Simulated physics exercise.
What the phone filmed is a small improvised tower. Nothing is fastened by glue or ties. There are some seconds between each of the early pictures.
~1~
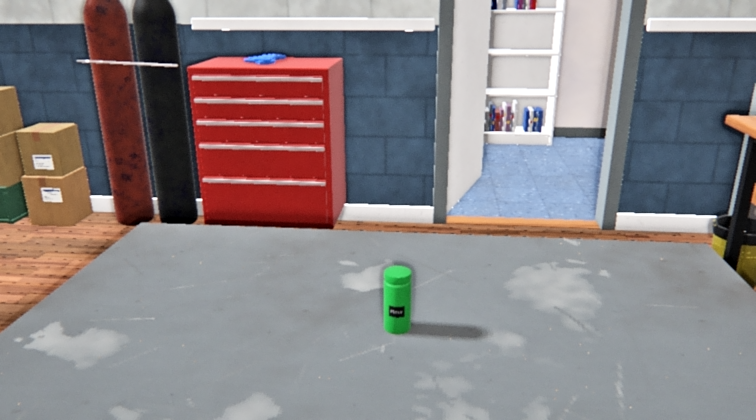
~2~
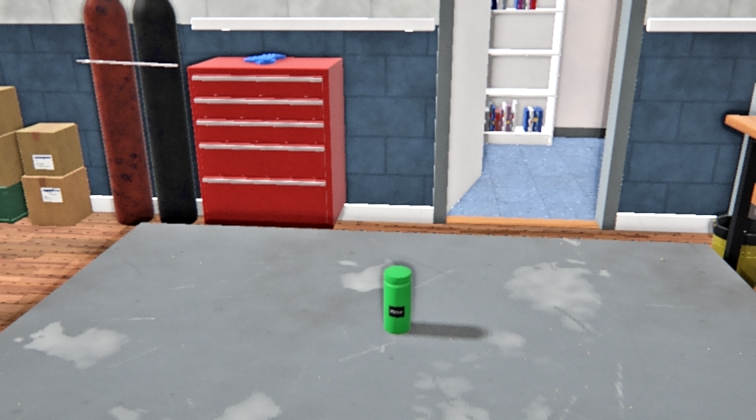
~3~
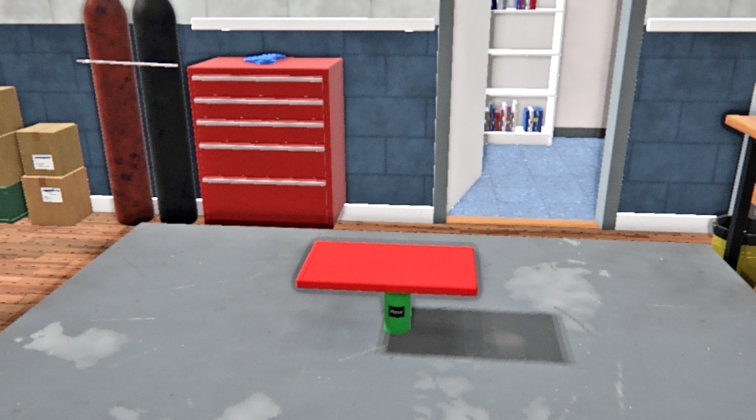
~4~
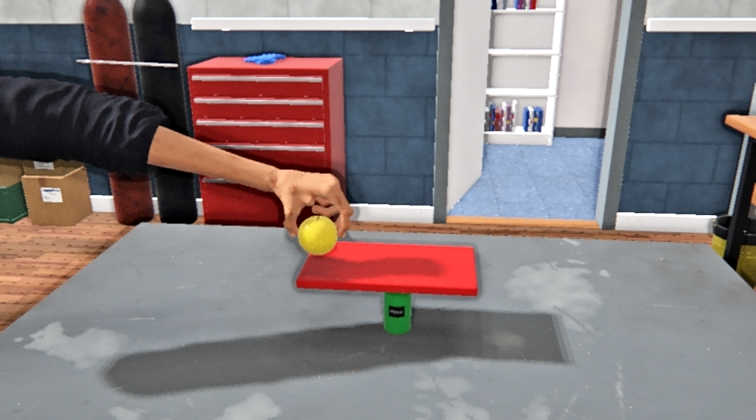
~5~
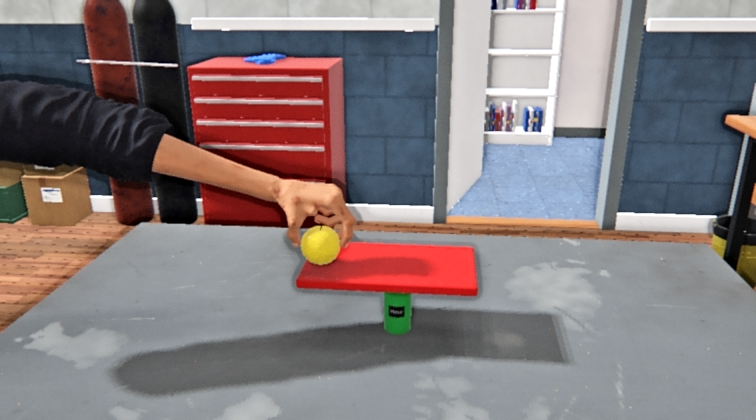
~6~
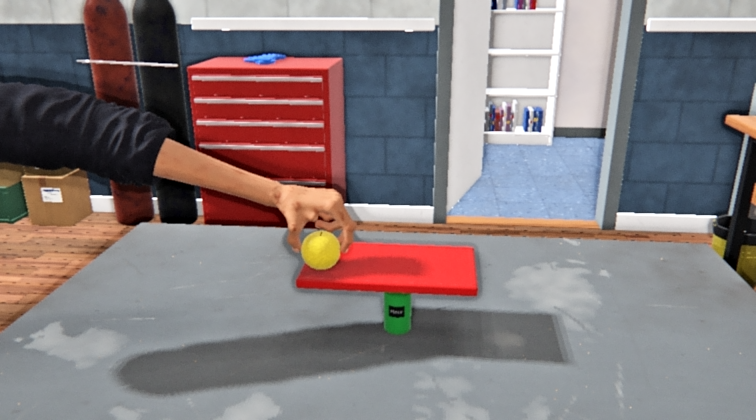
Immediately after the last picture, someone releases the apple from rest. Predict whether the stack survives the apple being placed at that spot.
My guess is it moves out of place.
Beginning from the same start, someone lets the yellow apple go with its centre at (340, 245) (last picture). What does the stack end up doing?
What happens next is that it goes down.
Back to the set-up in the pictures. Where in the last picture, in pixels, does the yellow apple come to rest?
The object ends up somewhere around (297, 317).
Then, 0.30 s later than the last frame, yellow apple now fallen; red lid tilted by 49°.
Then, 0.40 s later than the last frame, red lid tilted by 58°.
Then, 1.10 s later than the last frame, red lid tilted by 46°.
When it is over, fallen, yellow apple; lying over in the stack, red lid; green shaker as before. End places, in pixels of the last picture, yellow apple near (297, 318). The stack comes apart.
